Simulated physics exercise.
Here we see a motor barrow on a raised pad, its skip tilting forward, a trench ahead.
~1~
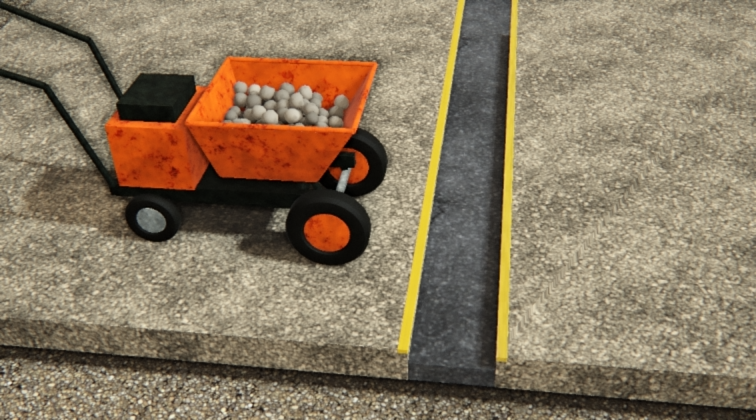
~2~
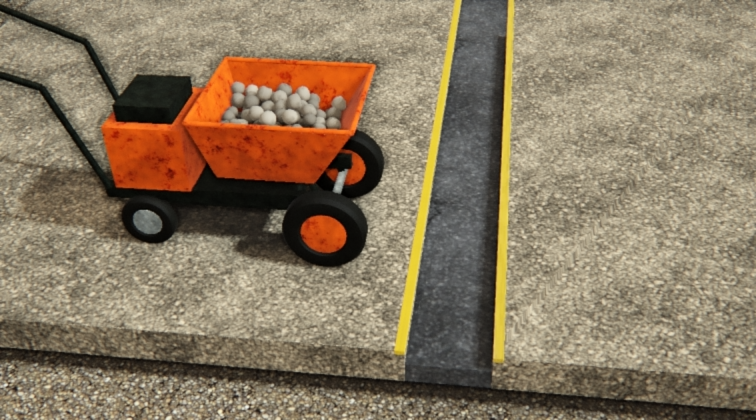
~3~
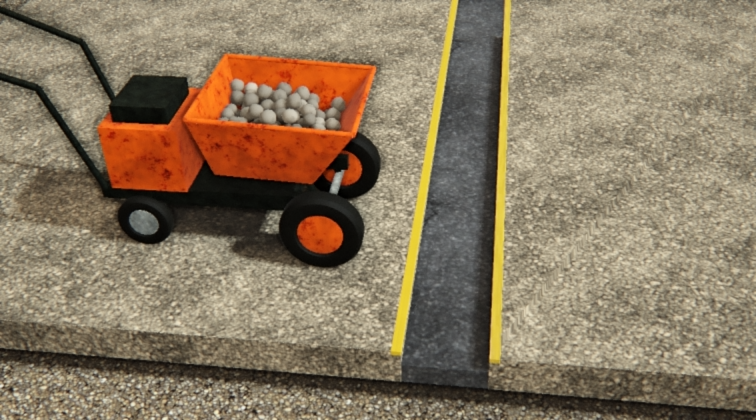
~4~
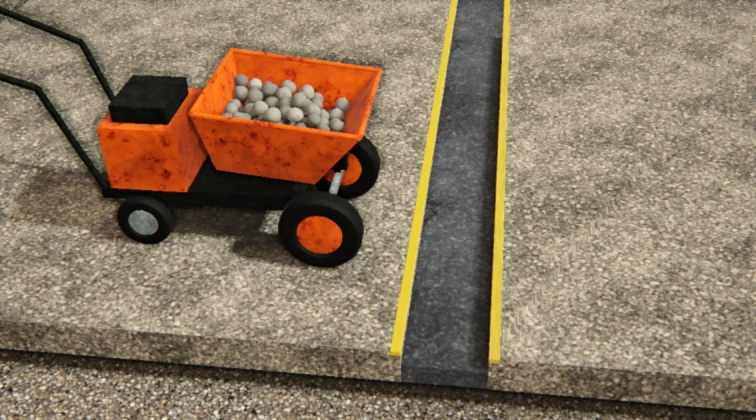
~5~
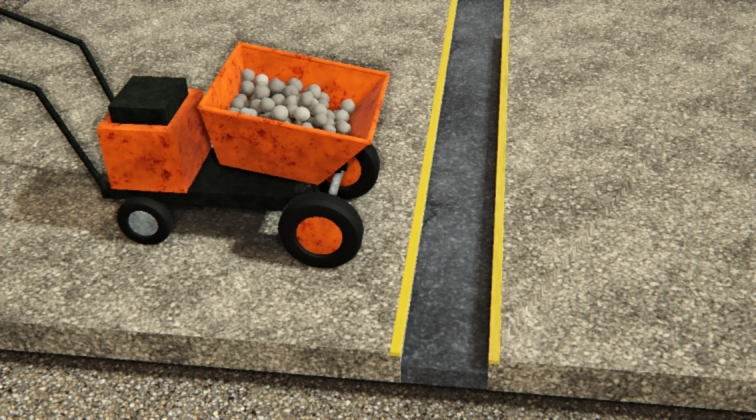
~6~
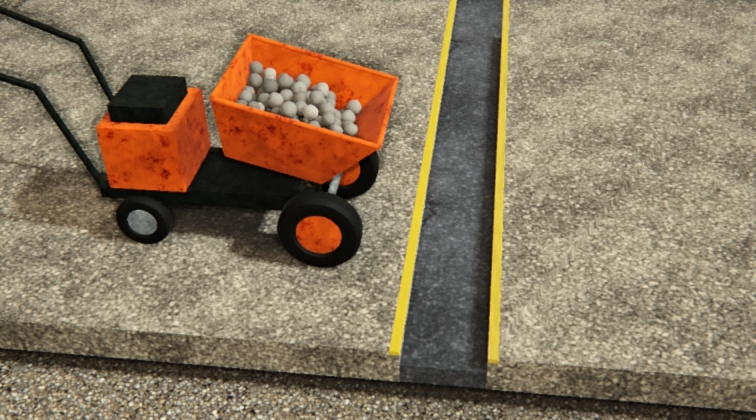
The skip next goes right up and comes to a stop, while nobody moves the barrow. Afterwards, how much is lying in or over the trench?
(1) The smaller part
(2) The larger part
Answer: 2.
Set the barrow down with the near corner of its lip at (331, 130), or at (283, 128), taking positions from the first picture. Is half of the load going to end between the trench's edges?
The bulk / the bulk.
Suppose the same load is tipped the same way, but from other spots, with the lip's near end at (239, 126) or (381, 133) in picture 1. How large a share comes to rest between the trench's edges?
Result: Try 1 = 40 %, try 2 = 40 %.
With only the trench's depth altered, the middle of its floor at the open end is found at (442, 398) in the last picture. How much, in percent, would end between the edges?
Estimated share: Approx. 90 %.
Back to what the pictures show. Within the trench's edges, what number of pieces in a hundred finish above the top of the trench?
My estimate would be close to 40 per cent.
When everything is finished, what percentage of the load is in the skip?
Result: Close to 0 per cent.
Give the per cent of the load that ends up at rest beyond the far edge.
It works out to close to 25 per cent.
Just after the last frame, skip tipped steeply; every one in the skip.
A moment on, skip tipped right over; the larger part in the skip; about a tenth in or heaped over the trench; just a few beyond it.
Further on, skip tipped right over; about a tenth in the skip; roughly two thirds in or heaped over the trench; roughly a quarter beyond it.
When it is over, skip tipped right over; the larger part in or heaped over the trench; roughly a quarter beyond it.
